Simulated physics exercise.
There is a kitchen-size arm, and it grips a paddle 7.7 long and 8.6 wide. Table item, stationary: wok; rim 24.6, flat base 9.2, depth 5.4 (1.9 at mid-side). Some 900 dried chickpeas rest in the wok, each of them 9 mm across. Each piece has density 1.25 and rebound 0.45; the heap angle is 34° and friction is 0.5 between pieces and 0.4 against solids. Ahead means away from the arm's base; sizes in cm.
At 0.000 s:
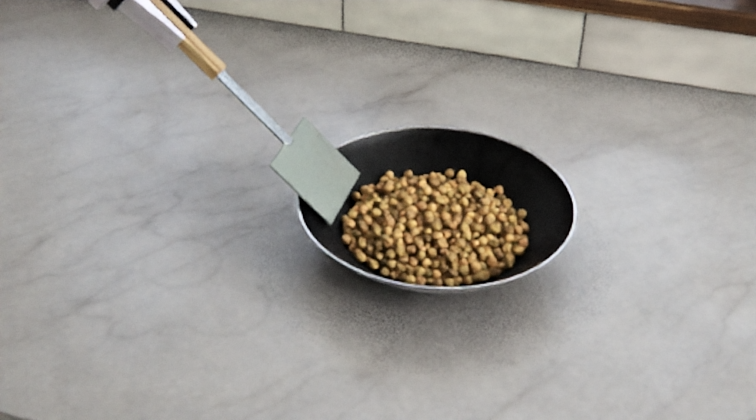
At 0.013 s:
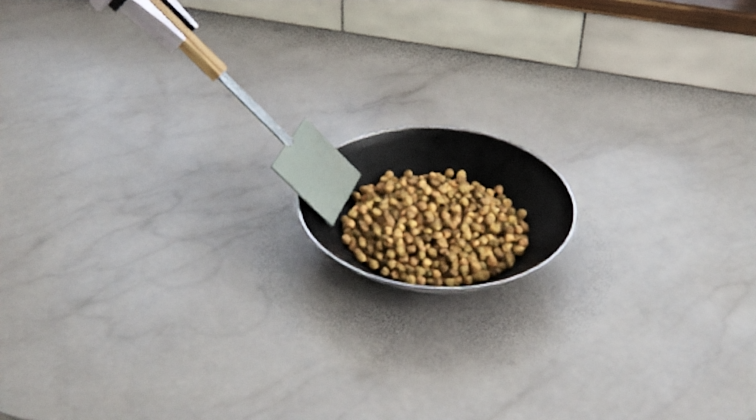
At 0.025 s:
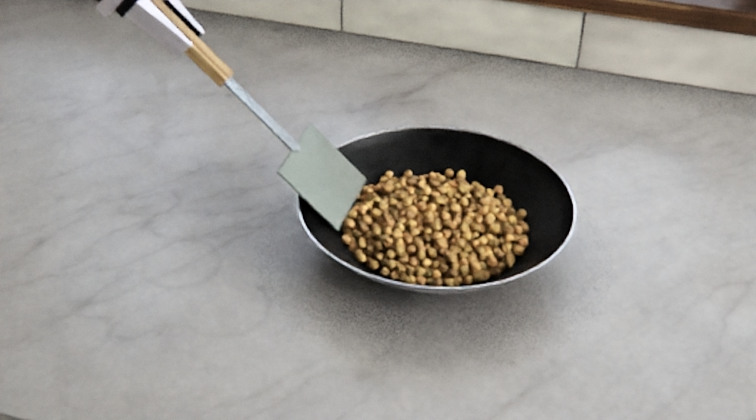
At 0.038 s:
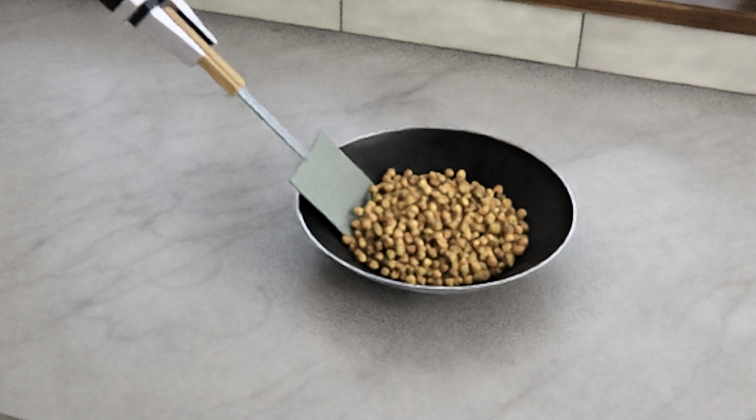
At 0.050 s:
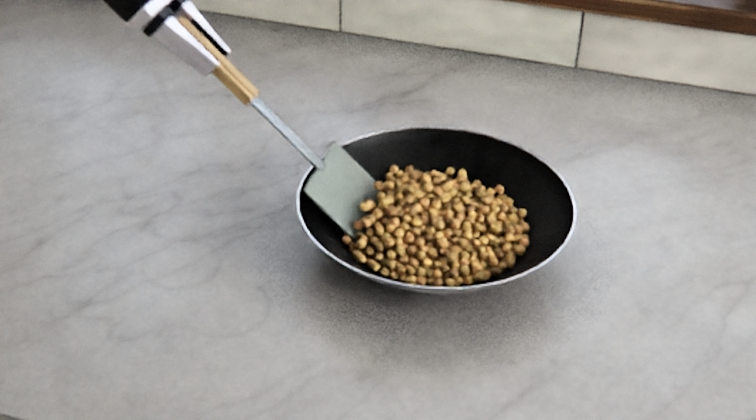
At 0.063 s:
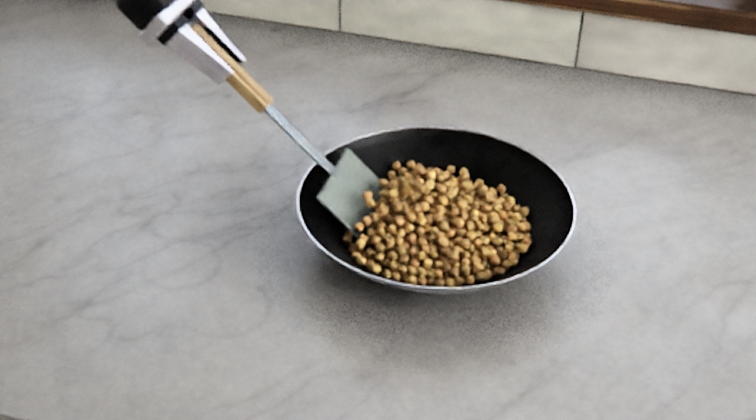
A spatula gripped by a robot arm starts at the left rim of a black wok of chickpeas on a grey countertop, barely moving at first. It then slides down and to the right into the wok, its blade pressing against the pile and nudging the nearest chickpeas slightly upward.
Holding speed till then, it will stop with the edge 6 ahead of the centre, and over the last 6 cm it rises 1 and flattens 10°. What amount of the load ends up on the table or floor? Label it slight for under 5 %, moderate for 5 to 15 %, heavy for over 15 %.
Label: Heavy.
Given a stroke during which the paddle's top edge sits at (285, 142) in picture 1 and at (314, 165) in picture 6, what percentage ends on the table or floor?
Close to 10 in a hundred.
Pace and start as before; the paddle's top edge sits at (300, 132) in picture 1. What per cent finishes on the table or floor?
I'd estimate close to 30 per cent.
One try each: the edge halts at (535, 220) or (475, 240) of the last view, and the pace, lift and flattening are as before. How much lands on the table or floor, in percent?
Close to 55 and close to 5 per cent, respectively.
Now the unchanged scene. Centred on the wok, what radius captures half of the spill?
It's around 20 cm.
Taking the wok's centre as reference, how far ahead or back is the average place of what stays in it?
Offset: About 4.0 cm, ahead.
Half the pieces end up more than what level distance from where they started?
7 cm.
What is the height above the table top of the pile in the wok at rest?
About 6.5 centimetres.
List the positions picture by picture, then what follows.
The first picture shows paddle top edge at (287, 140), sloping 43°; upper third of the load around (435, 220), from x 345 to 525, top at y 175; 900 in the wok.
The second picture shows paddle top edge at (288, 142), sloping 43°; upper third of the load around (435, 220), from x 345 to 525, top at y 175.
The third picture shows paddle top edge at (294, 147), sloping 43°; upper third of the load around (435, 220), from x 345 to 525, top at y 175.
The fourth picture shows paddle top edge at (306, 156), sloping 43°; upper third of the load around (435, 220), from x 345 to 525, top at y 175.
The fifth picture shows paddle top edge at (319, 165), sloping 43°; upper third of the load around (433, 217), from x 345 to 525, top at y 170.
The sixth picture shows paddle top edge at (333, 172), sloping 43°; upper third of the load around (435, 215), from x 345 to 525, top at y 165; 900 in the wok.
By 0.09 s, sloping 43°, highest piece 9 above the table; 900 in the wok.
By 0.12 s, sloping 39°, highest piece 10 above the table; 899 in the wok, 1 on the blade or in flight.
By 0.34 s, sloping 33°, highest piece 8 above the table; 671 in the wok, 164 on the table or floor, 65 on the blade or in flight.
By 1.39 s, sloping 33°, highest piece 6 above the table; 666 in the wok, 234 on the table or floor.
Final count, 666 in the wok, 234 on the table or floor. That is 26 % on the table or floor.
